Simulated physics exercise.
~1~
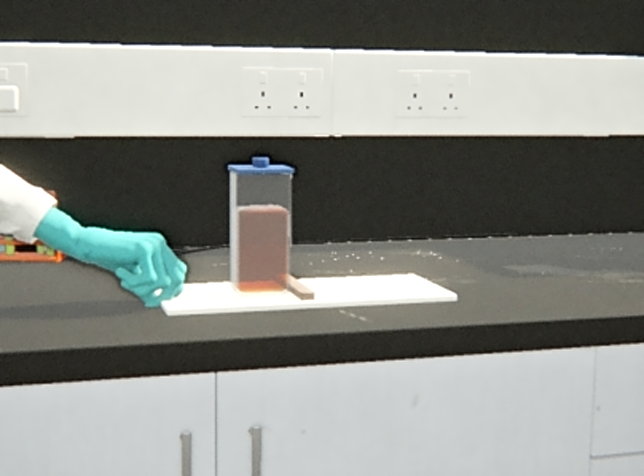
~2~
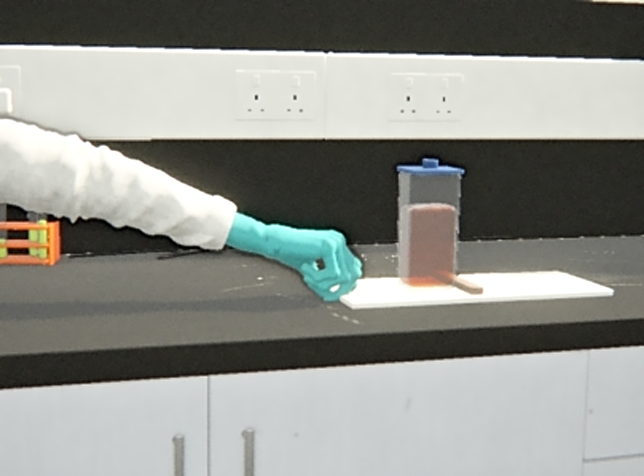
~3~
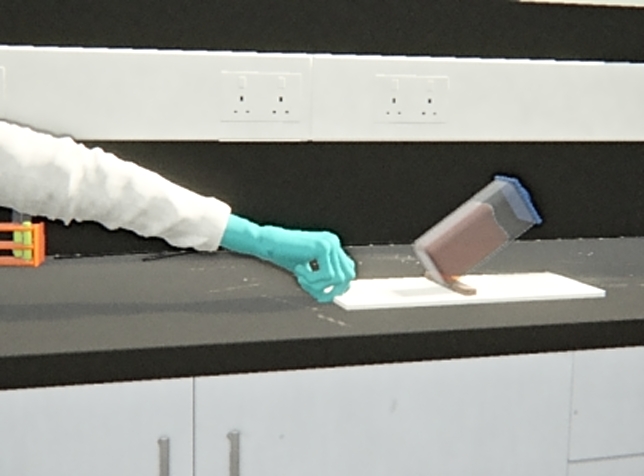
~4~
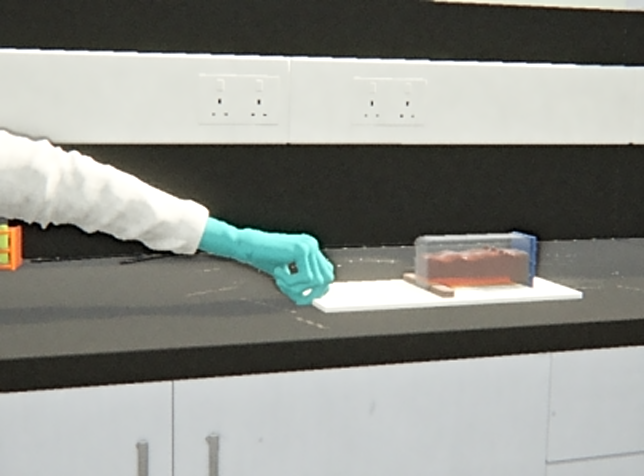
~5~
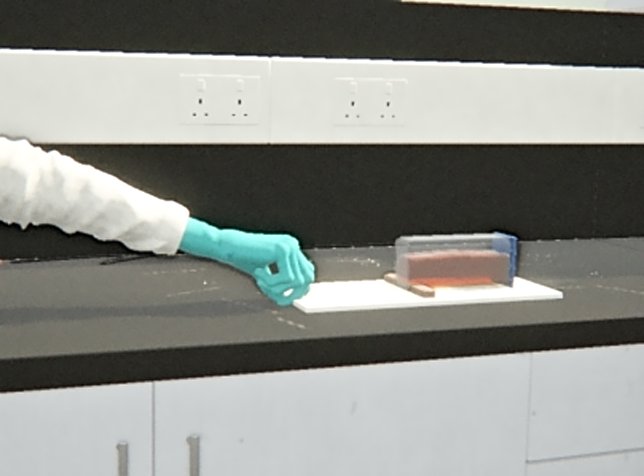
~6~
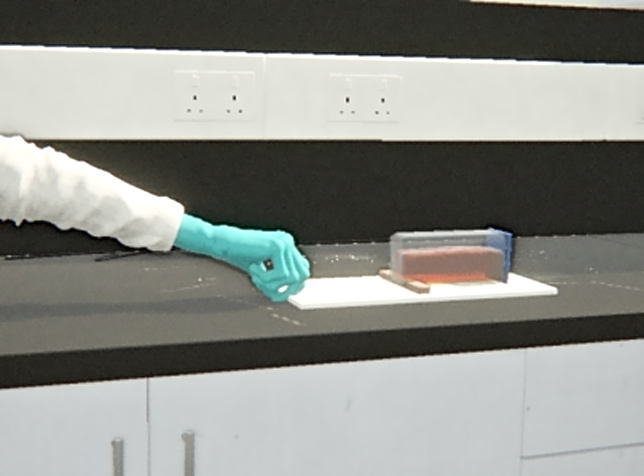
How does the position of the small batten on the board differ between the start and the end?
At the start the batten is just left of the middle of the view, and at the end it is farther to the right, right of the middle.
